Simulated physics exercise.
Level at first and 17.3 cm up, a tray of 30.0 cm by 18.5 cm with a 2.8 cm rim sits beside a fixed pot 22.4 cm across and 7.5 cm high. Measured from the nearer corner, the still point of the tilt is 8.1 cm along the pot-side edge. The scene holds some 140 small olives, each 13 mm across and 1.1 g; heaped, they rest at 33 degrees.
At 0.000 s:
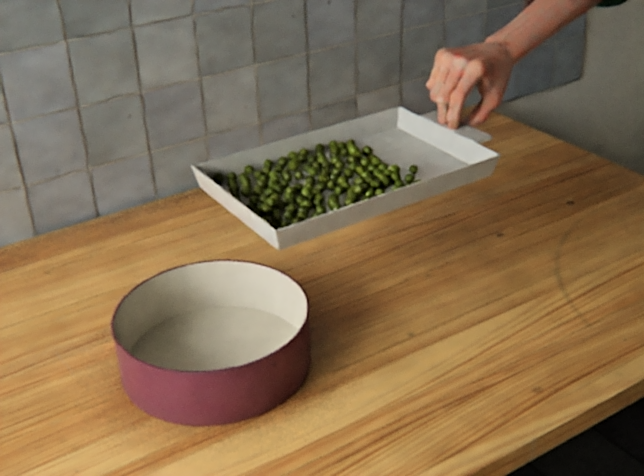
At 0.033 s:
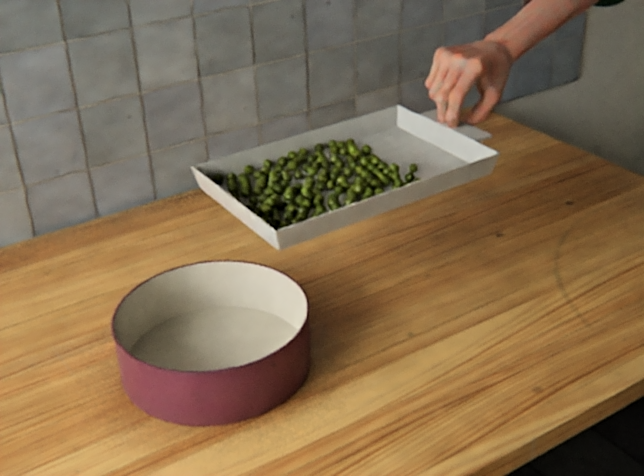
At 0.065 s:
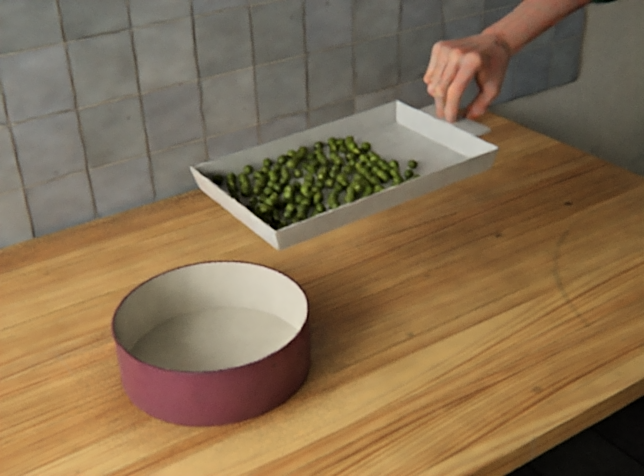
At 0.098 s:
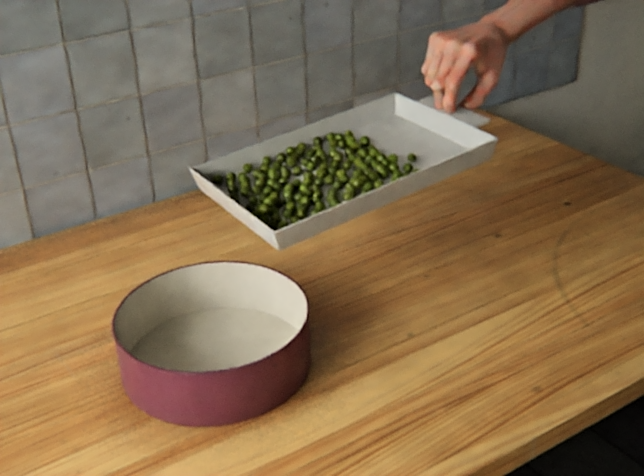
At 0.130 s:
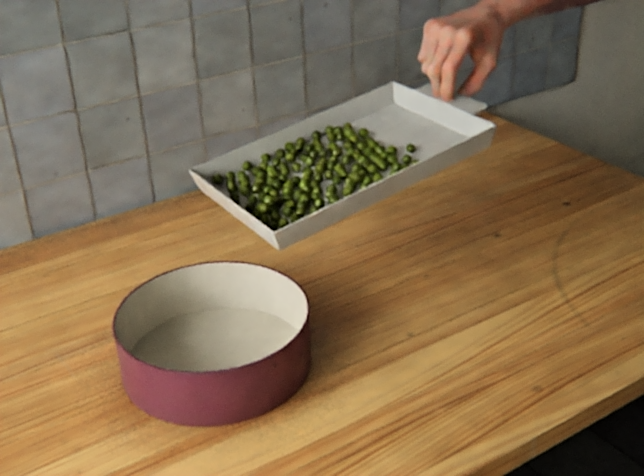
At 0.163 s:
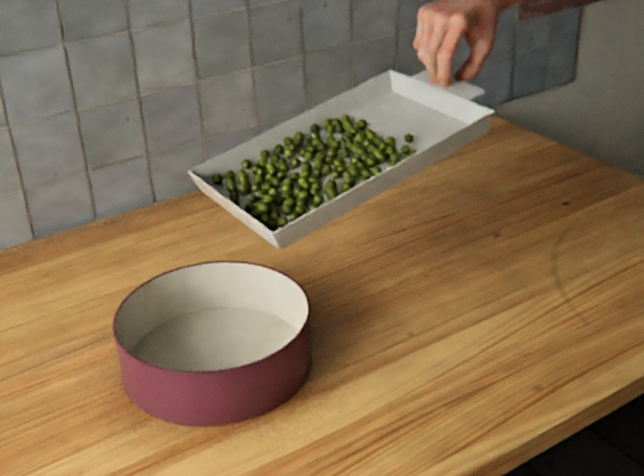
A hand slowly raises the right end of a white tray of green olives.
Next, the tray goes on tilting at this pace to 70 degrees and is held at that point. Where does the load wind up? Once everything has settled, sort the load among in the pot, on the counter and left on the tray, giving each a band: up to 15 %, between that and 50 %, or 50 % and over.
Pot: Up to 15 %; counter: Up to 15 %; tray: 50 % and over.
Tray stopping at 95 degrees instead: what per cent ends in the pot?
Near 90 %, then.
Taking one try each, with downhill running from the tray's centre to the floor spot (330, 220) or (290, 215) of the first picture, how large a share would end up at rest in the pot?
I'd put it at roughly 5 per cent for the first tilt and roughly 0 per cent for the second.
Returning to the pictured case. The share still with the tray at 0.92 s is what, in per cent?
Estimate: Near 100 in a hundred.
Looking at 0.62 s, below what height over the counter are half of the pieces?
I'd put it near 22 cm.
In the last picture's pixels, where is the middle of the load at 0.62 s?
Load centre: About (249, 168) px.
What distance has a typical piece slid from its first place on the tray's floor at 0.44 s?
I'd say close to 4 centimetres.
After 0.44 s, tilt 41 degrees; the tray holds 100 %, the pot 0 %.
After 0.62 s, tilt 60 degrees; the tray holds 100 %, the pot 0 %.
Then, at 0.92 s, tilt 70 degrees; the tray holds 100 %, the pot 0 %.
In the end, at 1.5 s, pot 0 %, counter 0 %, tray 95 %.
